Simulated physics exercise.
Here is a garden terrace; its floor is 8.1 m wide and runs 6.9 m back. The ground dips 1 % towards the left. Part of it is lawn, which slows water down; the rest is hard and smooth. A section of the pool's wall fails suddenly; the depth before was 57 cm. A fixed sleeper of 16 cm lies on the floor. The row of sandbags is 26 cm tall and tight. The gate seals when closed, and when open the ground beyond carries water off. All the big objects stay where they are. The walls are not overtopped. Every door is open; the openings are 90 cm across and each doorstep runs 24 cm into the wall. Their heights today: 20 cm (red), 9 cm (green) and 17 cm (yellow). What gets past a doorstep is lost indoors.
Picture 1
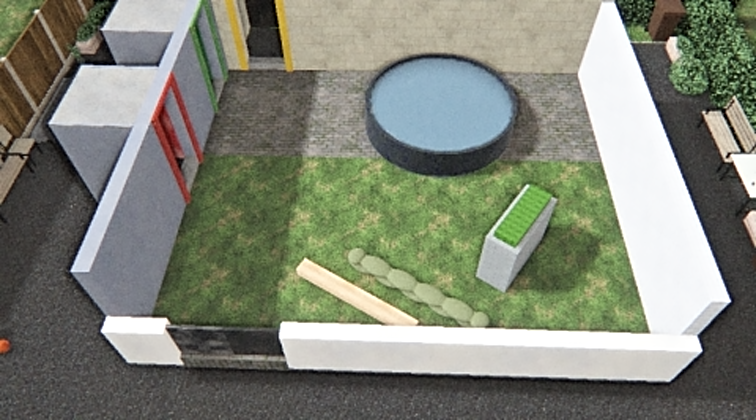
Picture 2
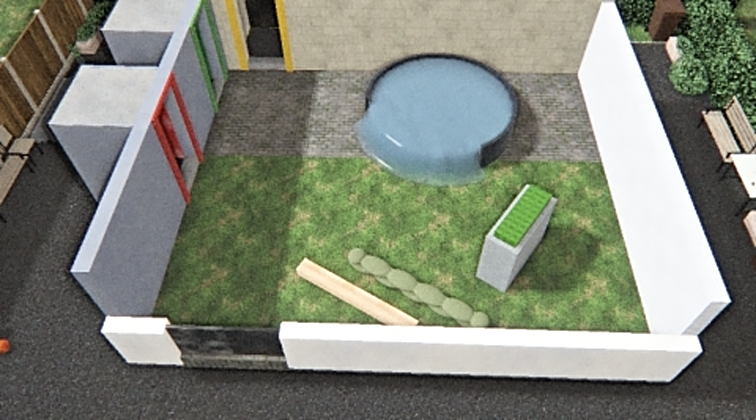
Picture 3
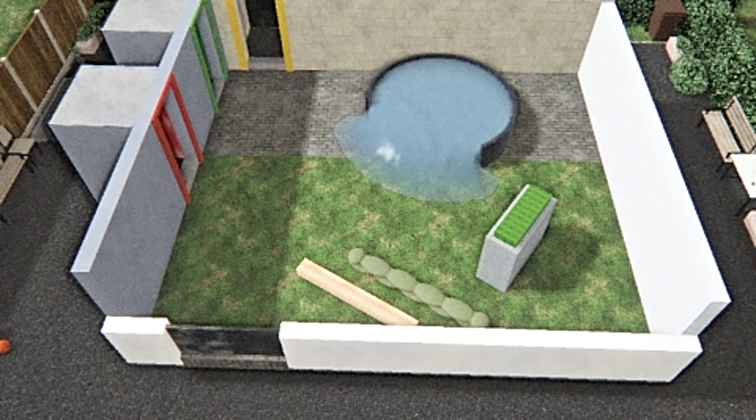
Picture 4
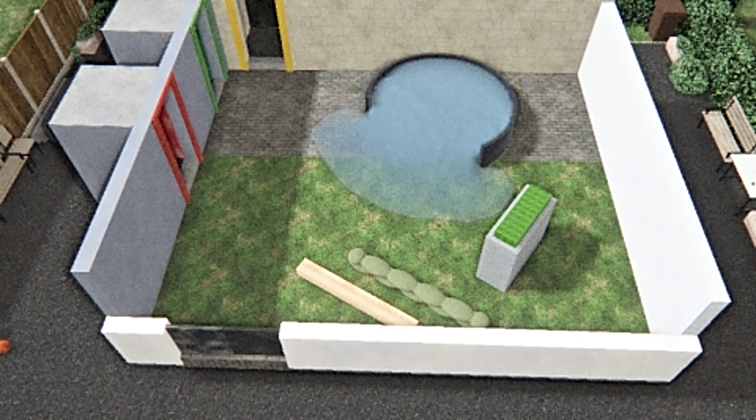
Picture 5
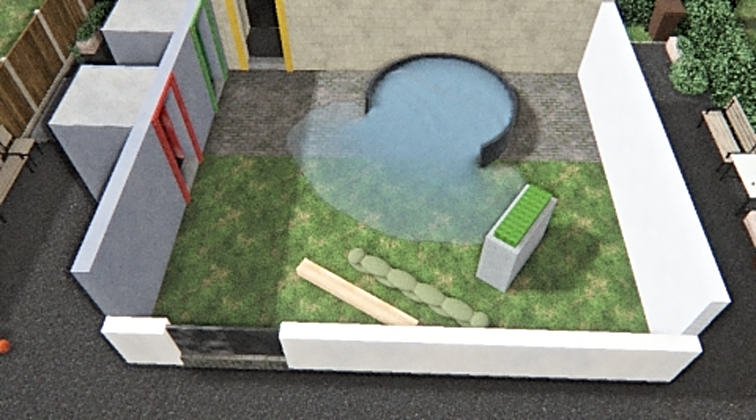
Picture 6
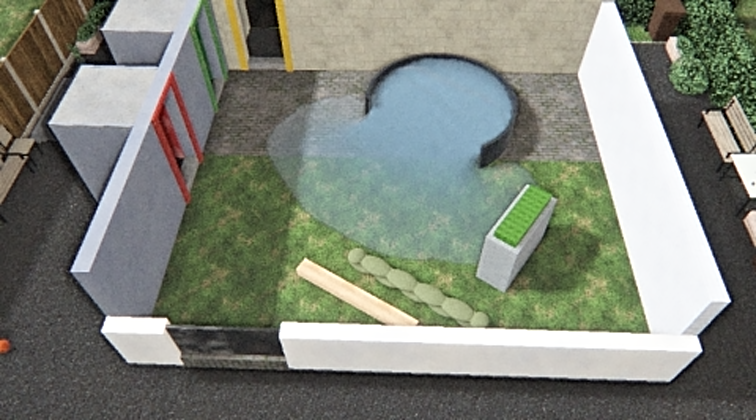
In a walled garden terrace with a lawn, paving and coloured door surrounds, a round pool stands full of still water. Its front wall opens and water bulges out over the paving and grass. The thin sheet spreads wider to the left and forward across the lawn, reaching beside the grass-topped block.
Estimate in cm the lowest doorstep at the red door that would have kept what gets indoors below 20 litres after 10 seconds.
Close to 13 cm is just enough.
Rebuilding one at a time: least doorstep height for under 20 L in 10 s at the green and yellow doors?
About 10.5 cm at green and 10.5 cm at yellow.
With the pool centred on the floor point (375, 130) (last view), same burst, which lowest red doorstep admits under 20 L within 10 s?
Then roughly 17 cm.
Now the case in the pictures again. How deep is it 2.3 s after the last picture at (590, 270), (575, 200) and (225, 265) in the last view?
About 0, 2 and 11 cm.
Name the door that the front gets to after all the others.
It is the yellow one.
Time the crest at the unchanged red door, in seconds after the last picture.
At about 2.8 s.
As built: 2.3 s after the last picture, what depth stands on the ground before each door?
Depths in cm: Red 16, green 6, yellow 1.
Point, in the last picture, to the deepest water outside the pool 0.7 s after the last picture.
Around (396, 171).
Then, 0.7 s after the last picture water covers 40 % of the floor, deepest (23 cm) near (396, 171); it has not reached the red door.
Then, 2.3 s after the last picture water covers 60 % of the floor, deepest (25 cm) near (384, 263); 16 cm at the red door, 0 litres in over its 20 cm doorstep.
Then, 9.3 s after the last picture water covers 95 % of the floor, deepest (18 cm) near (144, 342); 10 cm at the red door, 0 litres in over its 20 cm doorstep.
At the red door as built, the water peaked near 18 cm, 2.7 s after the last picture.
With a doorstep of 11 cm, 49 litres would have come in within the 10 s; with 15 cm, 5 litres. So under 20 litres takes about 13 cm.
